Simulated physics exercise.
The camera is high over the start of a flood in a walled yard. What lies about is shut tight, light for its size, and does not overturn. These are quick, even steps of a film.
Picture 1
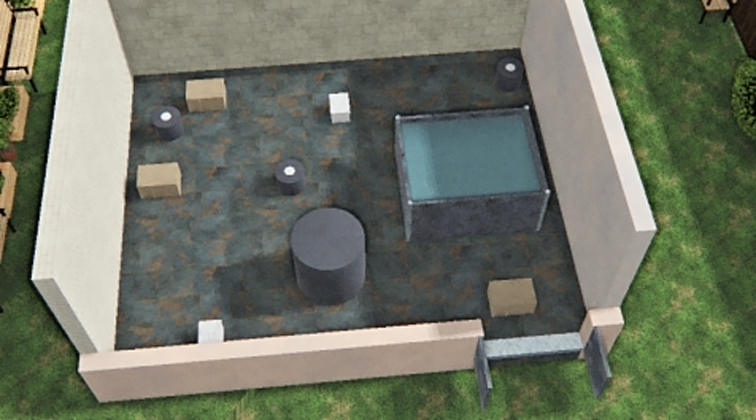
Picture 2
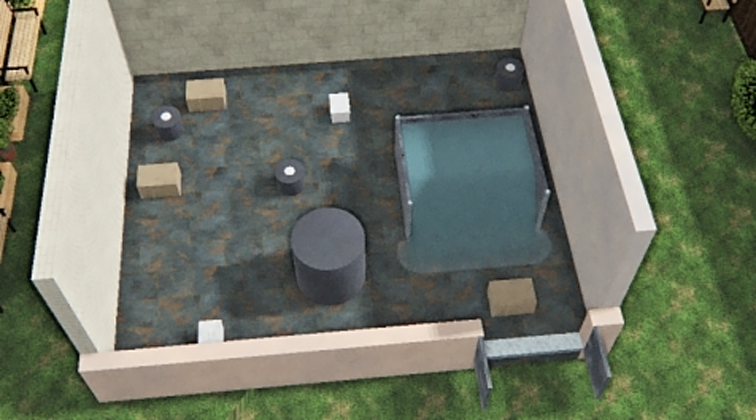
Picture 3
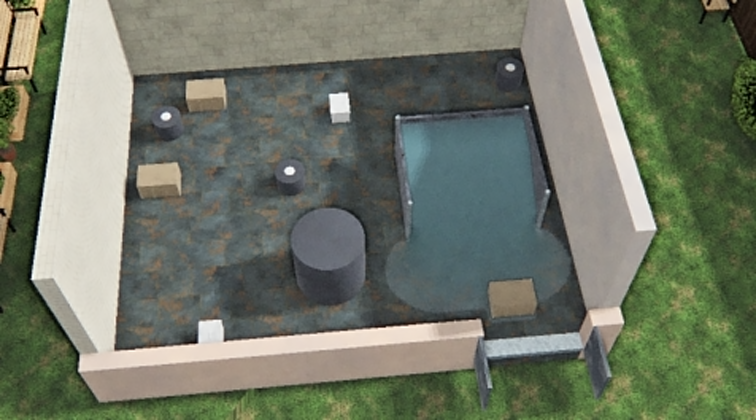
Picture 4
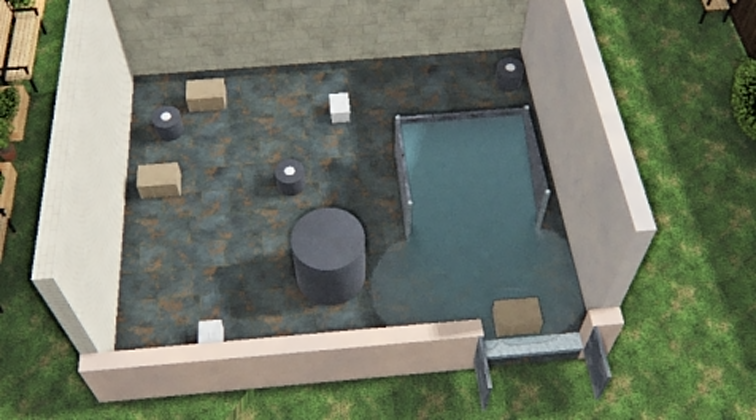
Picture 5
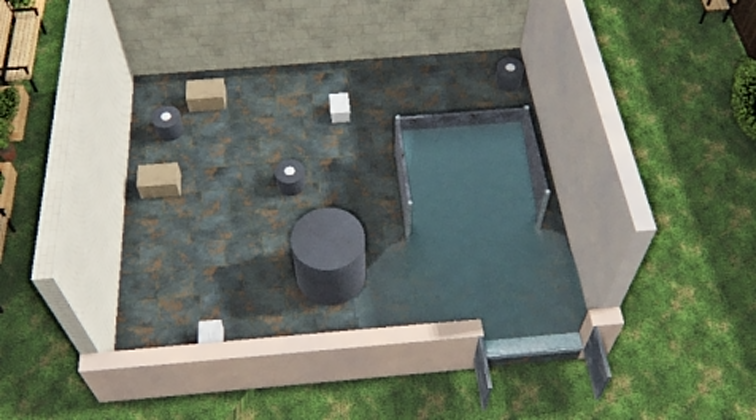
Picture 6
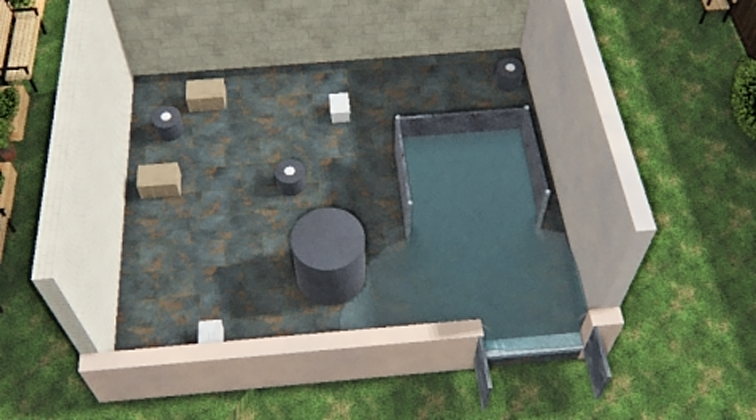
At the start, water fills a raised tank inside a walled yard dotted with boxes and dark cylinders. The tank's near side opens and water spreads across the floor, around a tan box and up to the gap in the front wall; the box shifts slightly, then is no longer visible.
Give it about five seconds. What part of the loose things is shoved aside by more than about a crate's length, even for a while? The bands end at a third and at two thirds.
That comes to one to two thirds.
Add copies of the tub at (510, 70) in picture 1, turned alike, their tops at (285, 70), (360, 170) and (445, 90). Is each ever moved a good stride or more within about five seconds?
In turn: Never so far, short of that, less than that.
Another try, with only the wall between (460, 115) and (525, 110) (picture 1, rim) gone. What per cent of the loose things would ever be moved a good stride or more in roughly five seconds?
About 60 per cent.
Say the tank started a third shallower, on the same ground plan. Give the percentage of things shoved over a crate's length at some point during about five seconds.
Close to 20 %.
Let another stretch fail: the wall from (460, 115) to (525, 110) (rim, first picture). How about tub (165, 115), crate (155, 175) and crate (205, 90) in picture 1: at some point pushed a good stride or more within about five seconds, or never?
In turn: Pushed that far, yes, shifted that much.
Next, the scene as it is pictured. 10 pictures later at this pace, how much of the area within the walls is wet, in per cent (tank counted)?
Close to 40 %.
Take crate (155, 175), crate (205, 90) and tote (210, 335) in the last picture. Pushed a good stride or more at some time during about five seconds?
In turn: Shifted that much, not that far, yes.
A moment on, 1 of 8 are well off their spots; 0 afloat.
Next, 2 of 8 are well off their spots; 0 afloat.
Later, 2 of 8 are well off their spots; 1 afloat.
In the end, 3 of 8 are well off their spots, and 3 have been at some point; 1 afloat.
